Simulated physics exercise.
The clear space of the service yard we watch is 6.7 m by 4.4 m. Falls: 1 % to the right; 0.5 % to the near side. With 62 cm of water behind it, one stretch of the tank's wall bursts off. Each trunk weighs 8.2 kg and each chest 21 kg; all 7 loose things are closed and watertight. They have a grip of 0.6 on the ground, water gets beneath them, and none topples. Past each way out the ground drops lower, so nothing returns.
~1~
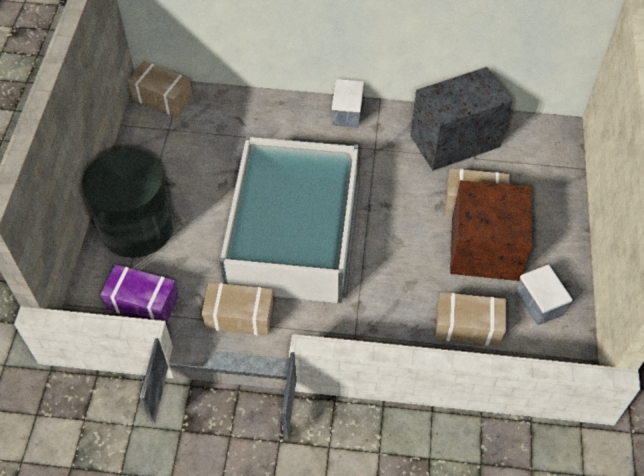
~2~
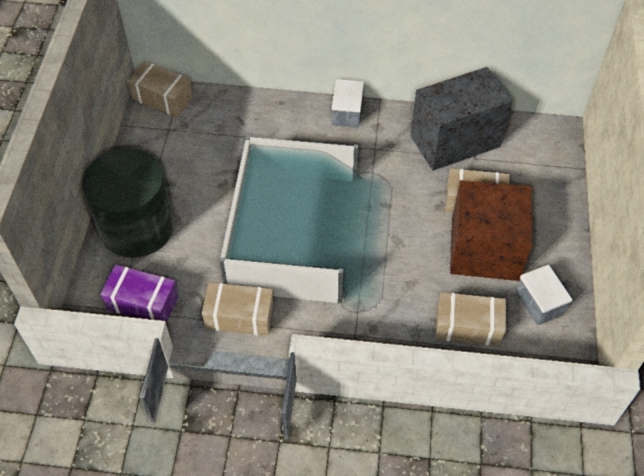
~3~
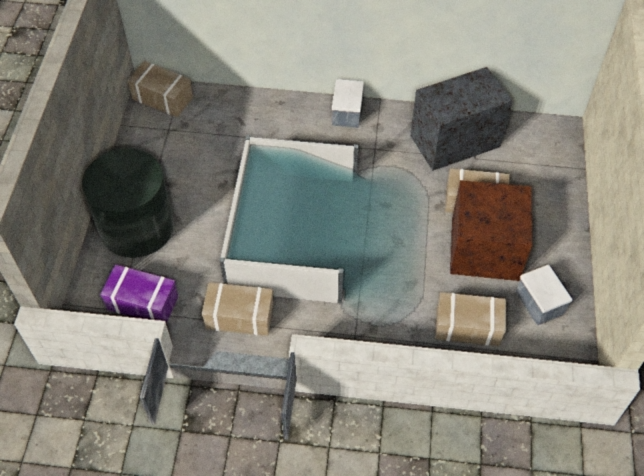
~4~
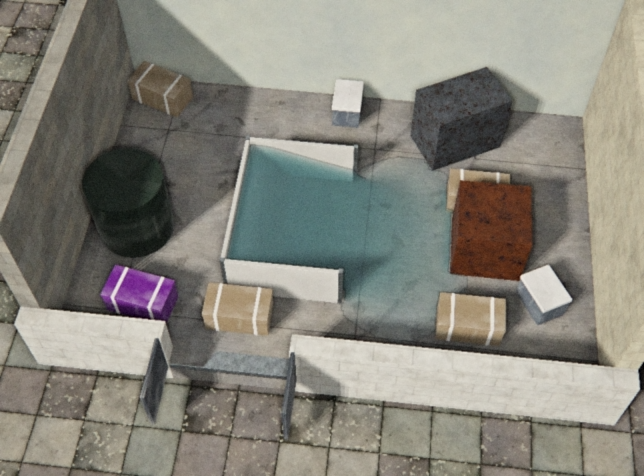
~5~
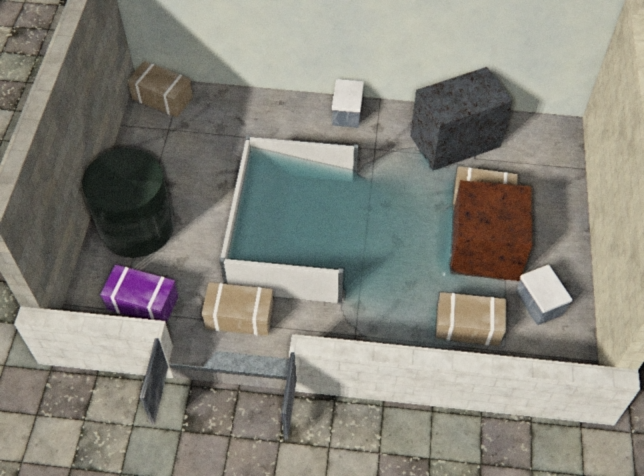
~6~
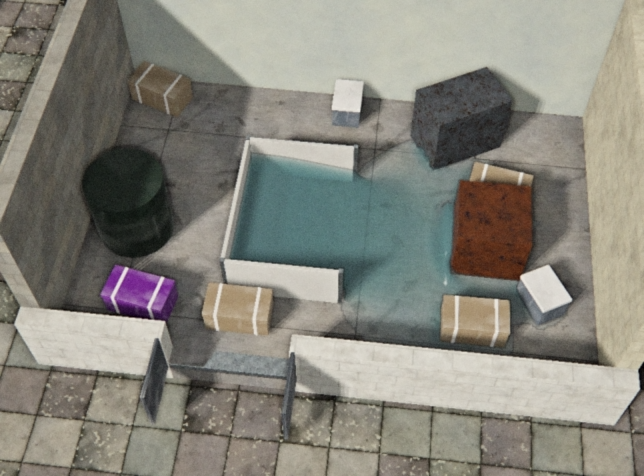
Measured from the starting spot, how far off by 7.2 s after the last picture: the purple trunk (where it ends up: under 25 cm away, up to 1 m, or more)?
Expect a tiny change in position.
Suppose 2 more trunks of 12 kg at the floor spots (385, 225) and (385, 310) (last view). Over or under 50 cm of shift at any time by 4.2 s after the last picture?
As asked, in order: Clear of the mark; clear of the mark.
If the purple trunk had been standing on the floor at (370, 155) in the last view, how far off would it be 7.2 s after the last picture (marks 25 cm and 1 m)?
Observed: Object goes well off.
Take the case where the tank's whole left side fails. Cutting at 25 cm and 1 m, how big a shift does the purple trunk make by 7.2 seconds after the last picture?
Outcome for the purple trunk: It is borne far off.
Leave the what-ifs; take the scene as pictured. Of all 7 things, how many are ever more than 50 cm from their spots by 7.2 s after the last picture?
That adds up to 3.
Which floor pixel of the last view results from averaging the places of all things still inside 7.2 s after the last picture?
Around (294, 222).
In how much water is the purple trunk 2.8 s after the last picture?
About 0 cm.
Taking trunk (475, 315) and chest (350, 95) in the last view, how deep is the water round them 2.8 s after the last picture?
About 15 and 6 cm.
Then, 0.9 s after the last picture the purple trunk is near (138, 287), 0.0 m from its start, aground; 0 of 7 are out; 2 afloat.
Then, 2.8 s after the last picture the purple trunk is near (138, 287), 0.0 m from its start, aground; 0 of 7 are out; 3 afloat.
Then, 4.8 s after the last picture the purple trunk is near (138, 287), 0.0 m from its start, aground; 0 of 7 are out; 3 afloat.
Then, 7.2 s after the last picture the purple trunk is near (138, 287), 0.0 m from its start, aground; 0 of 7 are out; 4 afloat.
